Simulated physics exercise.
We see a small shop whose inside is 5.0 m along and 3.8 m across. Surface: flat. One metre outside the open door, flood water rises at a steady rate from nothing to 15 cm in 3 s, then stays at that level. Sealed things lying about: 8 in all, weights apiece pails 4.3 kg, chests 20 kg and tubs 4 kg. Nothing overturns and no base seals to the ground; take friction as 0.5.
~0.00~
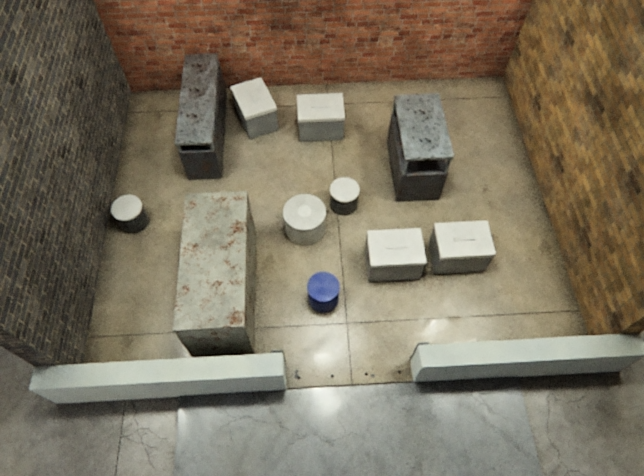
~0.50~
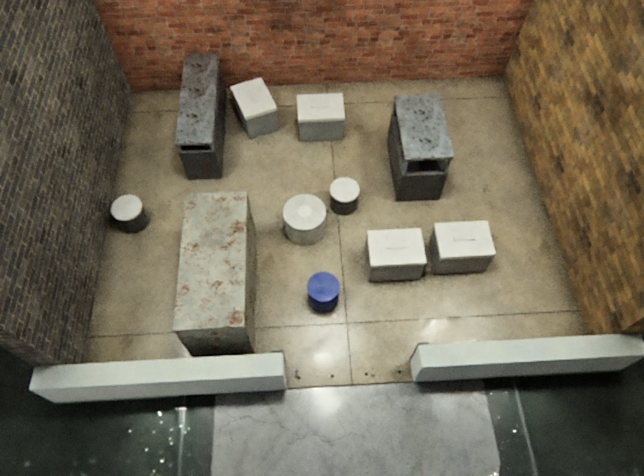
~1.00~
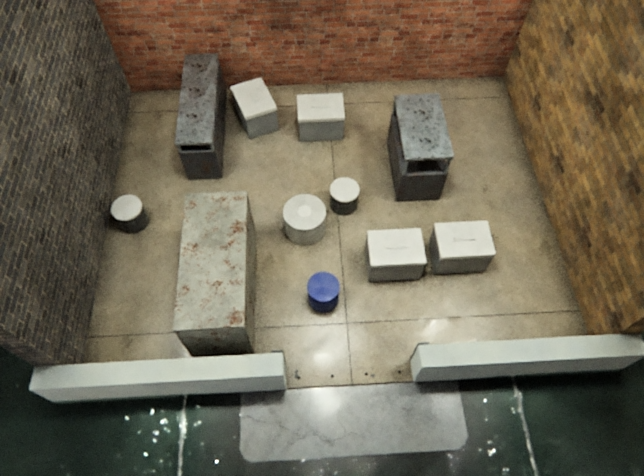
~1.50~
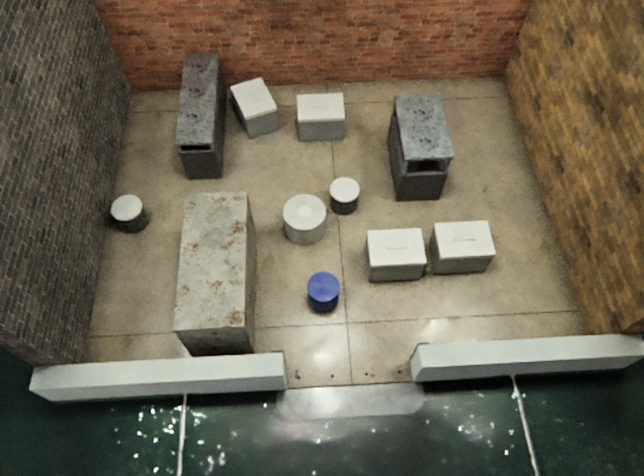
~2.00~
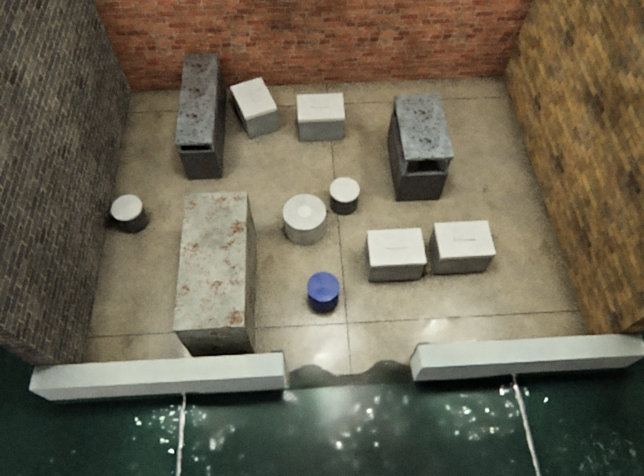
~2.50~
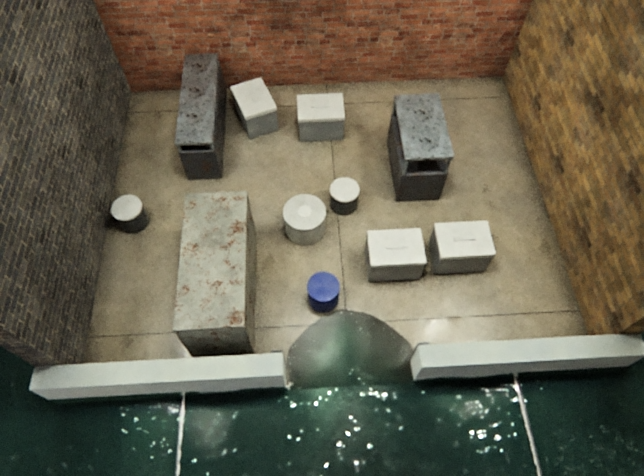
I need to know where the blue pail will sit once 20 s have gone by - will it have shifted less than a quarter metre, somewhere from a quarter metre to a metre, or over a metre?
My guess is it drifts off a long way.
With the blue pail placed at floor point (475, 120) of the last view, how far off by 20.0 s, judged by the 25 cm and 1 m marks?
Answer: It covers a big distance.
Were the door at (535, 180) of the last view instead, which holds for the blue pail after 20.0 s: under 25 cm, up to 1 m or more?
As for the blue pail, it winds up a long way off.
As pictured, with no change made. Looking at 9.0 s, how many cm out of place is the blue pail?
Shift by then: About 250 cm.
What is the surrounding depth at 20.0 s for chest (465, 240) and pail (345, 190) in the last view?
First about 9 cm, second about 10 cm.
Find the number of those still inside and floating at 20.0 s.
Of them, 8.
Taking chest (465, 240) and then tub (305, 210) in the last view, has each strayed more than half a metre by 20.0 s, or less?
Result, in order: Not bigger / bigger.
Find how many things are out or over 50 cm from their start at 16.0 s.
The count is 6.
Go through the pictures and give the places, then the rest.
In the first frame, the blue pail at (323, 286) rests on the ground; 0.0 m2 under water; 0 of 8 have shifted.
In the second frame, the blue pail at (323, 286), on the bottom; water covers 0.0 m2; 0 of 8 have shifted.
In the third frame, the blue pail at (323, 286) rests on the ground; 0.0 m2 under water; 0 of 8 have shifted.
In the fourth frame, the blue pail at (323, 286) rests on the ground; water covers 0.0 m2; 0 of 8 have shifted.
In the fifth frame, the blue pail at (323, 286) rests on the ground; water covers 0.0 m2; 0 of 8 have shifted.
In the sixth frame, the blue pail at (323, 286), on the bottom; 0.5 m2 under water; 0 of 8 have shifted.
After 4.0 s the blue pail is near (305, 240), 0.6 m from its start, aground; 0 afloat.
After 9.0 s the blue pail is near (286, 111), 2.3 m from its start, afloat; 3 afloat.
After 16.0 s the blue pail is near (415, 70), 3.2 m from its start, afloat; 7 afloat.
After 20.0 s the blue pail is near (464, 83), 3.2 m from its start, afloat; 8 afloat.
